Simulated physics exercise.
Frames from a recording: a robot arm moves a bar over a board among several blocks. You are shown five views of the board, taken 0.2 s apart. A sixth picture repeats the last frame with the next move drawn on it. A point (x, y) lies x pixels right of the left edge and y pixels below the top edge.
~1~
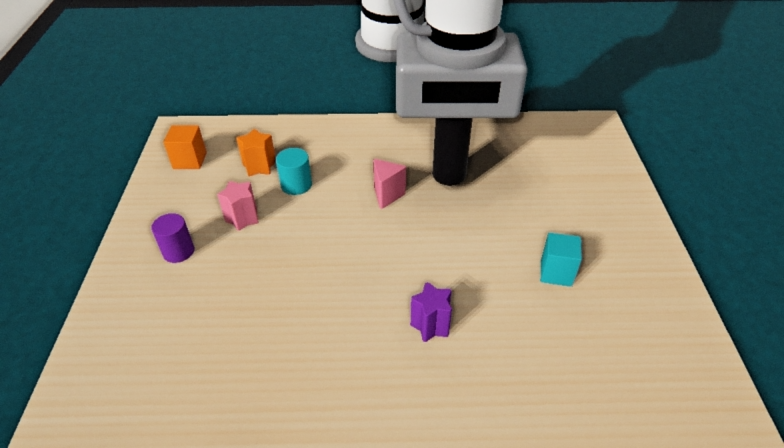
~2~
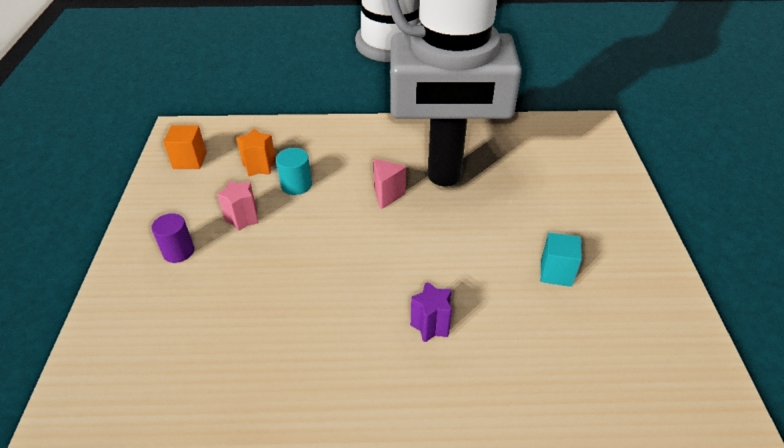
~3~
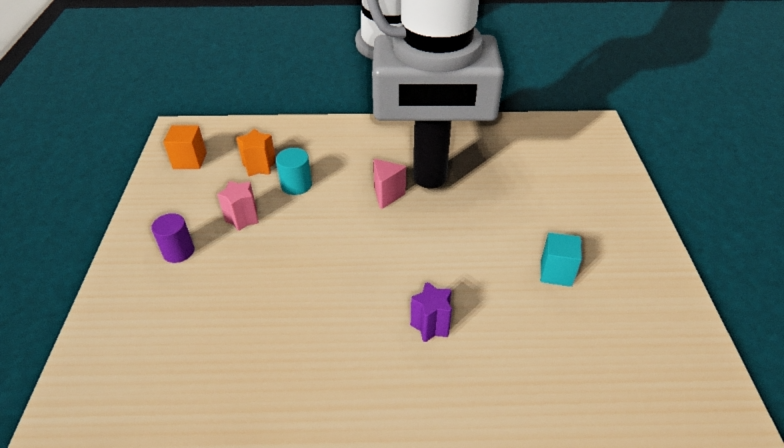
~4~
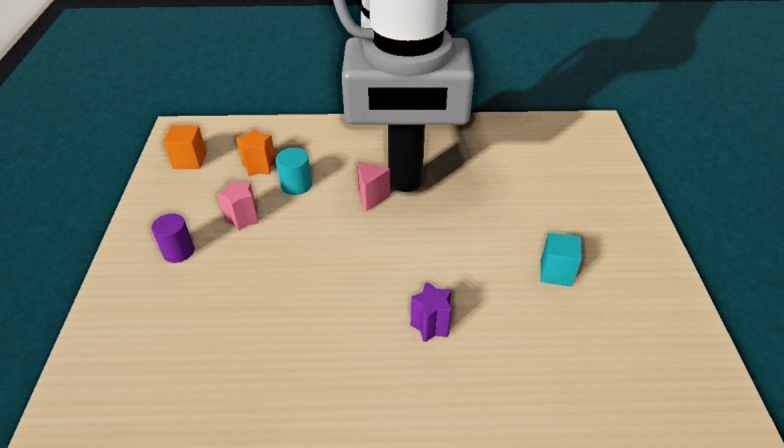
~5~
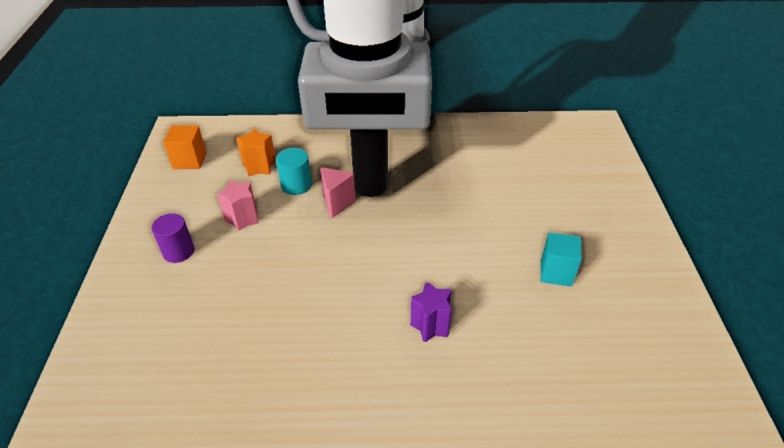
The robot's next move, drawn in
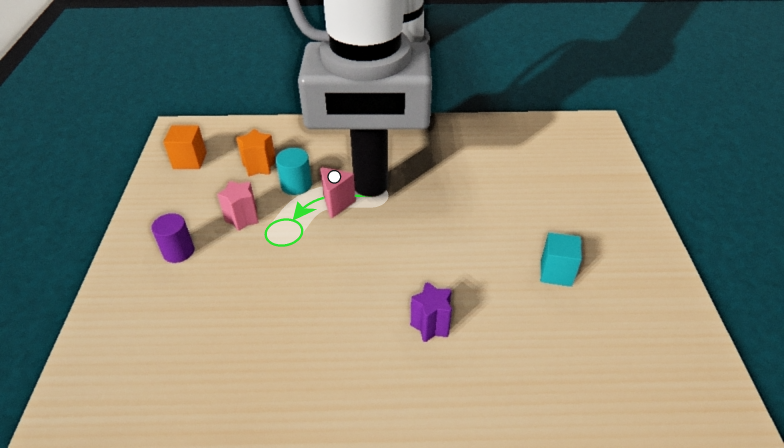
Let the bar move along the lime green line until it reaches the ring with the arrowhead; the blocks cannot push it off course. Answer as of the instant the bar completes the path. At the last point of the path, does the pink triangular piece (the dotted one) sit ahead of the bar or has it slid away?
In front, still.
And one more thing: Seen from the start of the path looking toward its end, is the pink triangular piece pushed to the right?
No.
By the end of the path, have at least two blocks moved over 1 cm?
No - that is not the case.
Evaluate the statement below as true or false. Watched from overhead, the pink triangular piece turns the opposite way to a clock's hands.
The statement is correct.
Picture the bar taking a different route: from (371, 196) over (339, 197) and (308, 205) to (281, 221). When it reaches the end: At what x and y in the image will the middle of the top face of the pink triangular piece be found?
By then it is at (255, 211).
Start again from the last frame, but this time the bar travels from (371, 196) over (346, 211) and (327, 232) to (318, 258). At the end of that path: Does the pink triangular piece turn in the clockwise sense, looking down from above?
Answer: Yes.
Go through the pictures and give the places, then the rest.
In the first picture, tip of the bar (449, 176), middles of tops, turquoise circle (292, 157), pink triangular piece (387, 168).
In the second picture, bar (444, 177), nothing pushed.
In the third picture, bar (430, 179), nothing pushed.
In the fourth picture, bar (405, 182), pink triangular piece (370, 171).
In the fifth picture, bar (371, 187), turquoise circle (292, 157), pink triangular piece (334, 177).
The line goes from (371, 196) through (335, 196) and (303, 208) to (284, 232); the dot is on the pink triangular piece.
On the path given first. One third of the way, bar (334, 187); pink triangular piece (302, 184), turned 35° anticlockwise.
Two thirds of the way, bar (302, 200); pink triangular piece (280, 199), turned 100° anticlockwise.
At the end, bar (282, 224); turquoise circle unmoved; pink triangular piece (258, 224), turned 100° anticlockwise.
